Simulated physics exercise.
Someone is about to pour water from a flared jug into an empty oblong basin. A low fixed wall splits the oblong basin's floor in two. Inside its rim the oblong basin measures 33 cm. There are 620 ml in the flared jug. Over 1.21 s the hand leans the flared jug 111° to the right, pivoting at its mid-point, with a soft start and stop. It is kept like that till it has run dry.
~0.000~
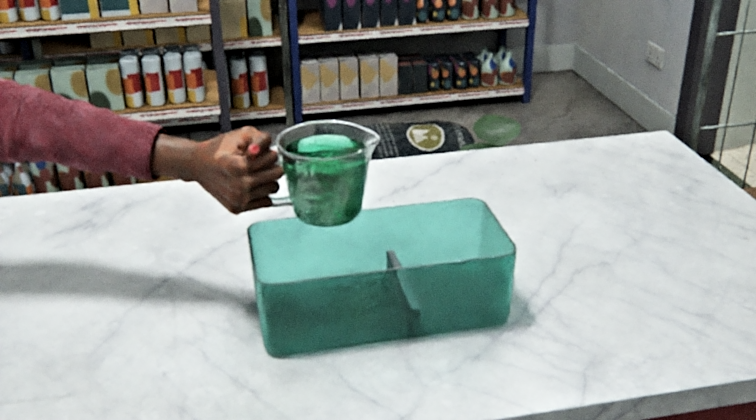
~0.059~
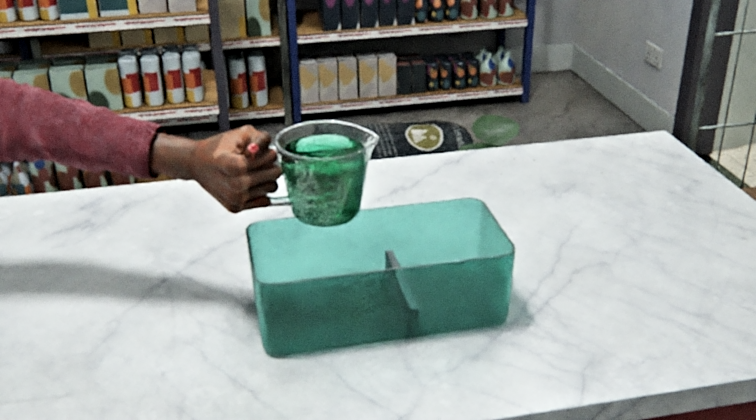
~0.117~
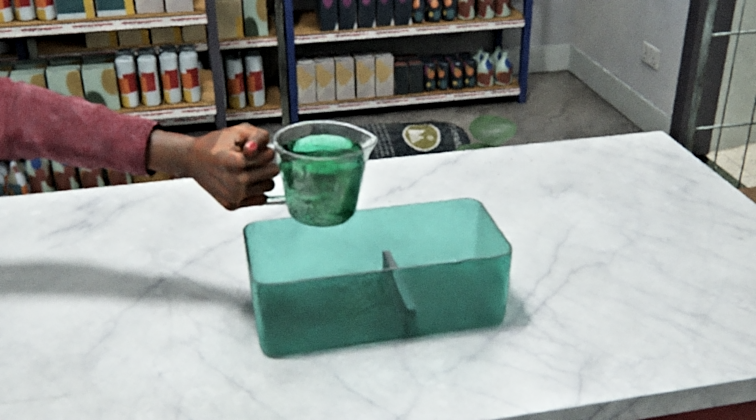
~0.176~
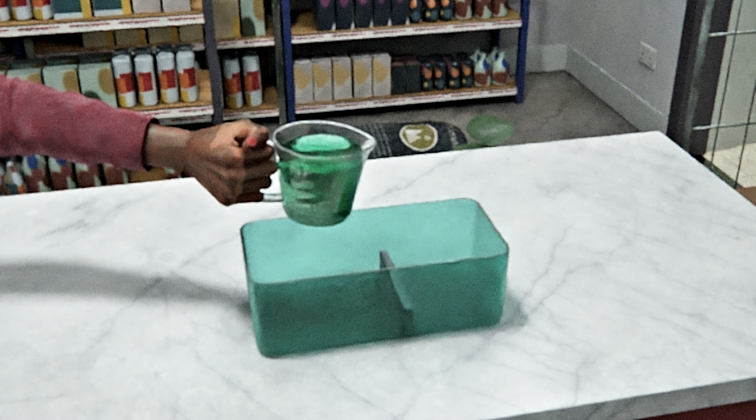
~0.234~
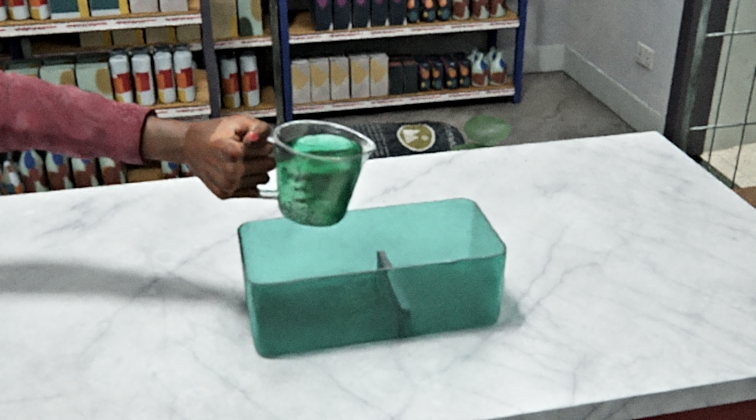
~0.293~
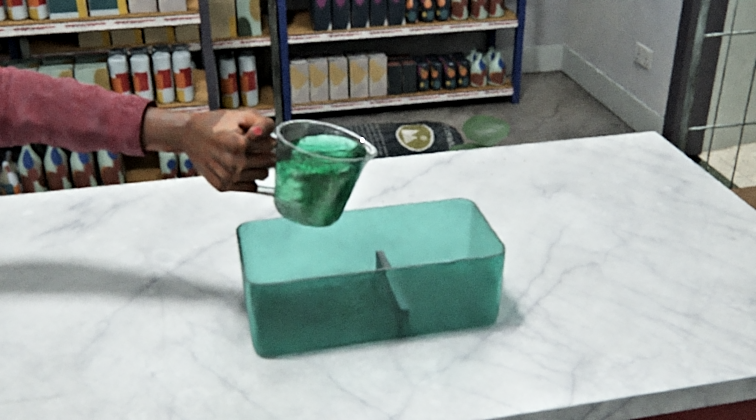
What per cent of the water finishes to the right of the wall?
About 78 per cent.
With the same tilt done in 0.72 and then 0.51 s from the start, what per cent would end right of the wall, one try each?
First 65, then 45 per cent.
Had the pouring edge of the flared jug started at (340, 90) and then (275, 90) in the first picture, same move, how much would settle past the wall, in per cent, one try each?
First 45, then 5 per cent.
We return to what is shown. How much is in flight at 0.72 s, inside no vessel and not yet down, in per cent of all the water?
Near 20 in a hundred.
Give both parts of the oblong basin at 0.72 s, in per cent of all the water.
Near 0 on the left, 20 on the right.
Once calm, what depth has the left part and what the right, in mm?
Some 4 mm on the left and 26 mm on the right.
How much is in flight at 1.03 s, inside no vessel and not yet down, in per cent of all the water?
Near 4 in a hundred.
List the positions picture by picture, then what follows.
In the first frame, it leans 0°; its right rim is at (379, 136); the water meets the walls at (282, 153) and (367, 145); the oblong basin's rim runs from (252, 254) to (500, 225); the wall's top is at (402, 279).
In the second frame, it leans 1°; its right rim is at (378, 136); the water meets the walls at (281, 153) and (366, 145).
In the third frame, it leans 3°; its right rim is at (377, 138); the water meets the walls at (279, 153) and (364, 146).
In the fourth frame, it leans 6°; its right rim is at (376, 141); the water meets the walls at (277, 153) and (364, 147).
In the fifth frame, it leans 10°; its right rim is at (376, 144); the water meets the walls at (277, 154) and (365, 146).
In the sixth frame, it leans 15°; its right rim is at (377, 150); the water meets the walls at (278, 155) and (369, 147).
Then, 0.72 s in, the tilt is 72° and 61 per cent is still to pour, 0 is left of the wall and 20 right of it.
Then, 1.03 s in, the tilt is 105° and 8 per cent is still to pour, 12 is left of the wall and 75 right of it.
Then, 1.36 s in, the tilt is 111° and 0 per cent is still to pour, 21 is left of the wall and 78 right of it.
Then, 1.71 s in, the tilt is 111° and 0 per cent is still to pour, 21 is left of the wall and 78 right of it.
Finally, 21 per cent lies left of the wall, 78 right of it and 0 outside.
